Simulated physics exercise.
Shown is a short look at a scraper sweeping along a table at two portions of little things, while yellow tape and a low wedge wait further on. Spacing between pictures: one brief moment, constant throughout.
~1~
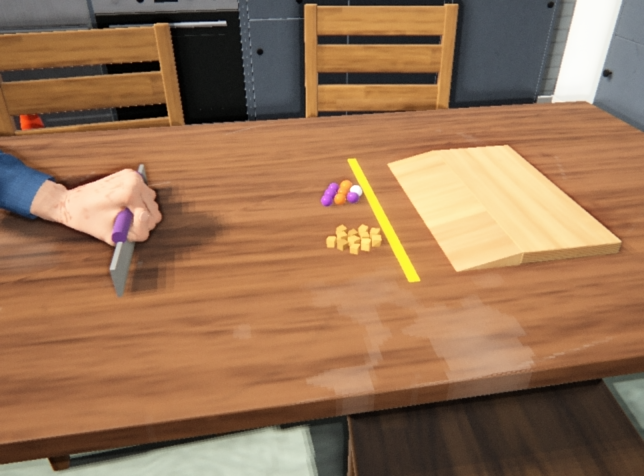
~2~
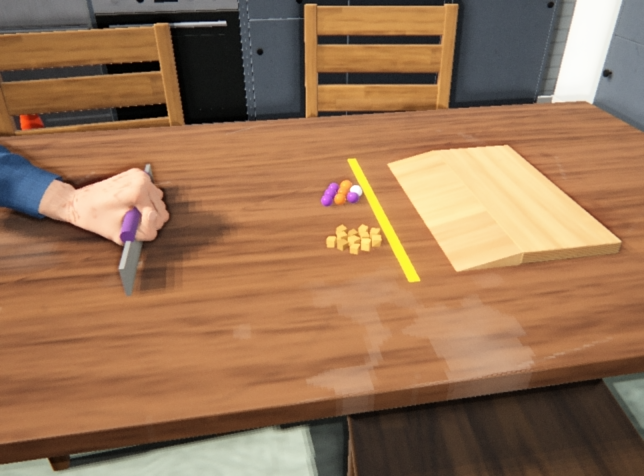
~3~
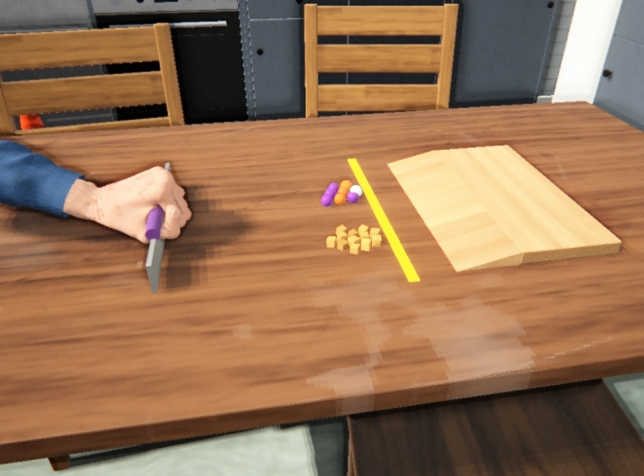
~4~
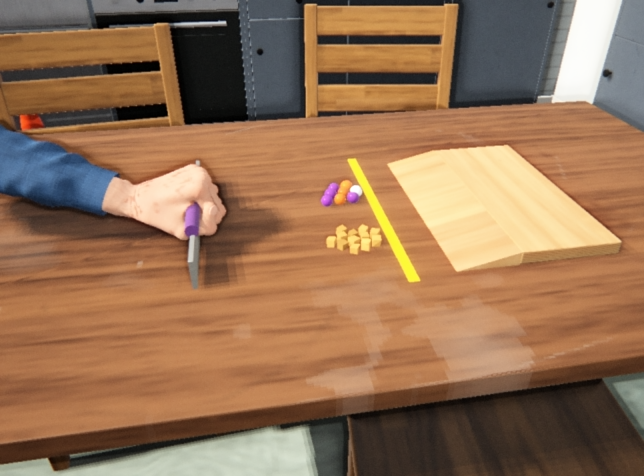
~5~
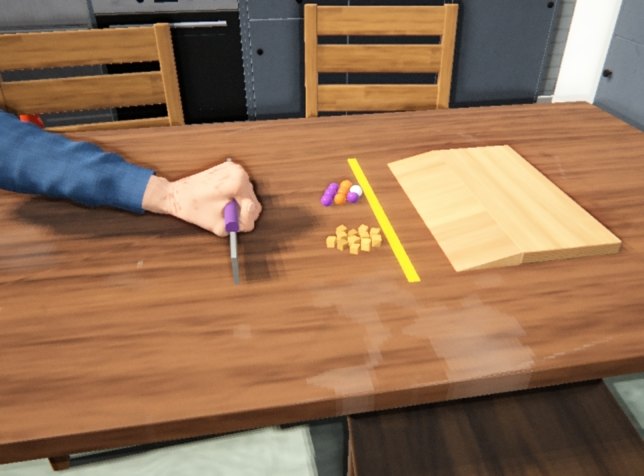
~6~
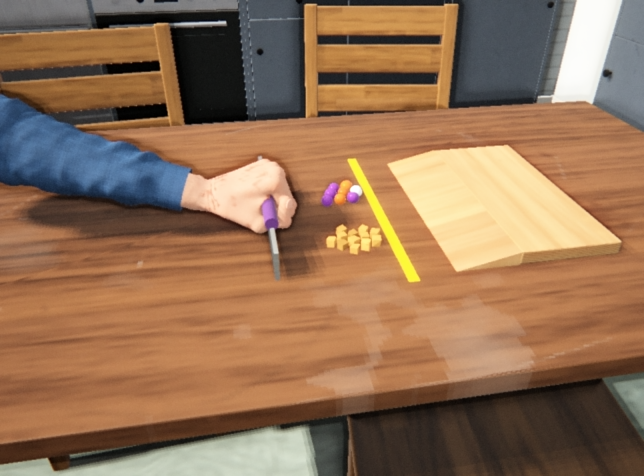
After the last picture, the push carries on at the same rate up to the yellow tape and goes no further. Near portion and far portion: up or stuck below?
Near portion - stuck below; far portion - up.
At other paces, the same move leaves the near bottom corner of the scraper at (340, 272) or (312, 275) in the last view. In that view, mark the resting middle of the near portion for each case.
Try 1: Near (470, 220). Try 2: Near (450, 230).
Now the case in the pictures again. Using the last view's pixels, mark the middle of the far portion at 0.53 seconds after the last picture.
In the last picture's pixels, the middle is around (490, 173).
Then, 0.12 s on from there, scraper still moving, near (338, 191); near portion the whole lot short of the ramp; far portion the whole lot short of the ramp.
Then, 0.25 s on from there, scraper stopped at the yellow tape; near portion a little on the ramp, all but a few short of the ramp; far portion near two thirds on the ramp, near a third short of the ramp.
Then, 0.53 s on from there, scraper stopped at the yellow tape; near portion the bulk on the ramp, near a quarter short of the ramp; far portion the whole lot past the top.
In the end, scraper stopped at the yellow tape; near portion none at all past the top, near two thirds on the ramp, near a third short of the ramp; far portion the whole lot past the top.
